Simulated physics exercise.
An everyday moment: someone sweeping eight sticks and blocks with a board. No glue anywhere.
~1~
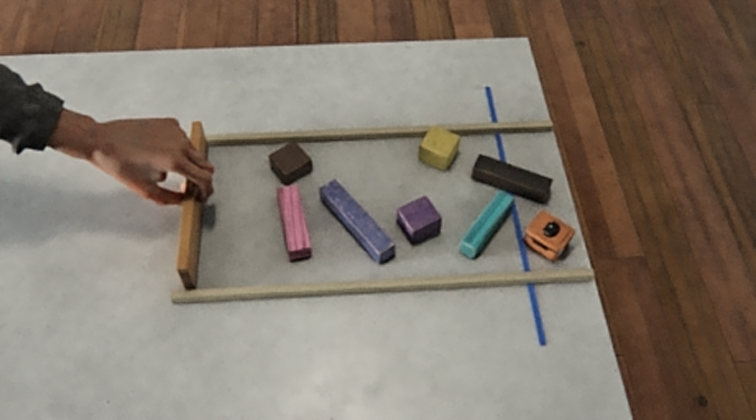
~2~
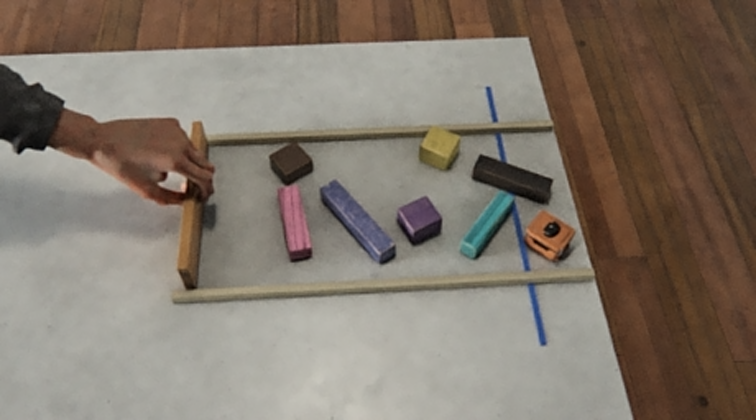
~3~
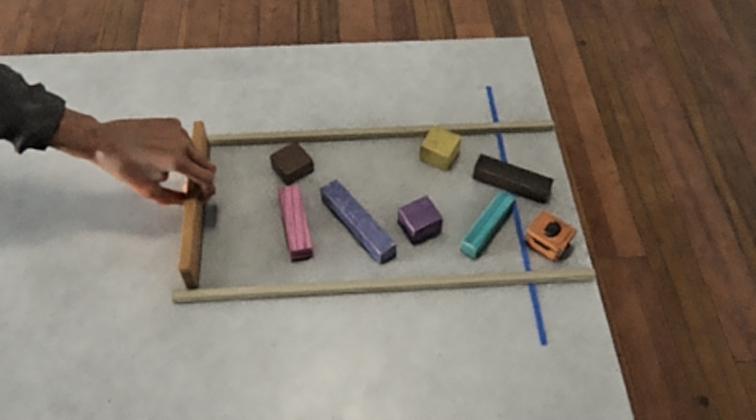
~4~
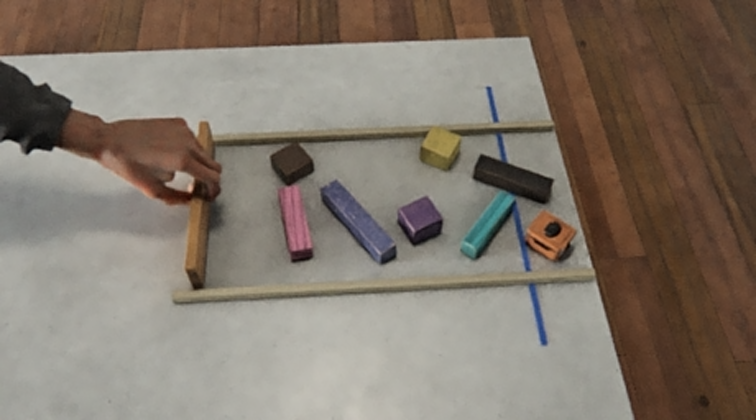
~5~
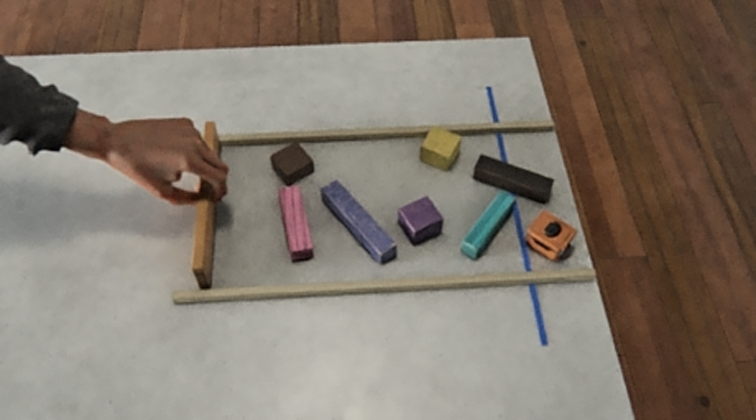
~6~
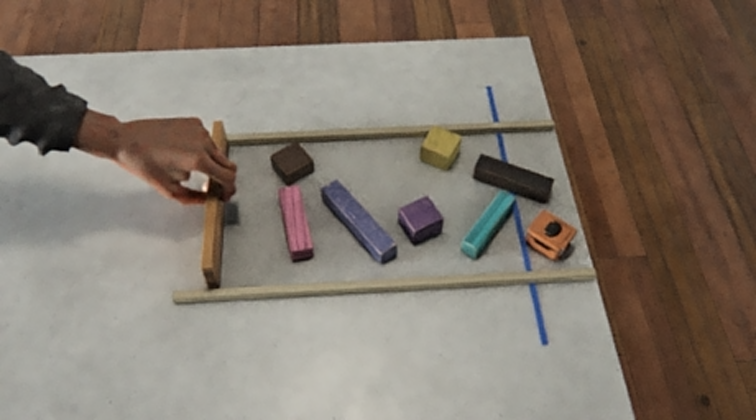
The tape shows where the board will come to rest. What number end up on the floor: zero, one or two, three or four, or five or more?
Outcome: The number that fall off is three or four.
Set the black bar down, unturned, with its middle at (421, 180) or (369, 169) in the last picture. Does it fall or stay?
In that order, it comes down; stays on.
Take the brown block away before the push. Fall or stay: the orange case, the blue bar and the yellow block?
The orange case drops off; the blue bar holds on; the yellow block stays on.
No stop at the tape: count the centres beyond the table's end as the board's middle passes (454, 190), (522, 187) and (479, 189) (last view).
Place by place, 0, 4 and 0.
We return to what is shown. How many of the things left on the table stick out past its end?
That would be 2.
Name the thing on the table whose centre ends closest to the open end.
That is the purple block.
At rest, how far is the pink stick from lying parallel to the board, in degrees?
Near 0 degrees.
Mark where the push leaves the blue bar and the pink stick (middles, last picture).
About (549, 207), and the other about (528, 211).
A little later, none off yet; orange case at rest near (550, 236); black bar at rest near (513, 178); turquoise stick at rest near (488, 224).
Next, none off yet; orange case shifted about its own width near (586, 244); black bar shifted a little near (536, 178); turquoise stick shifted about its own width near (557, 236).
When it is over, the number that fall off is three or four; down, turquoise stick, black bar and orange case.
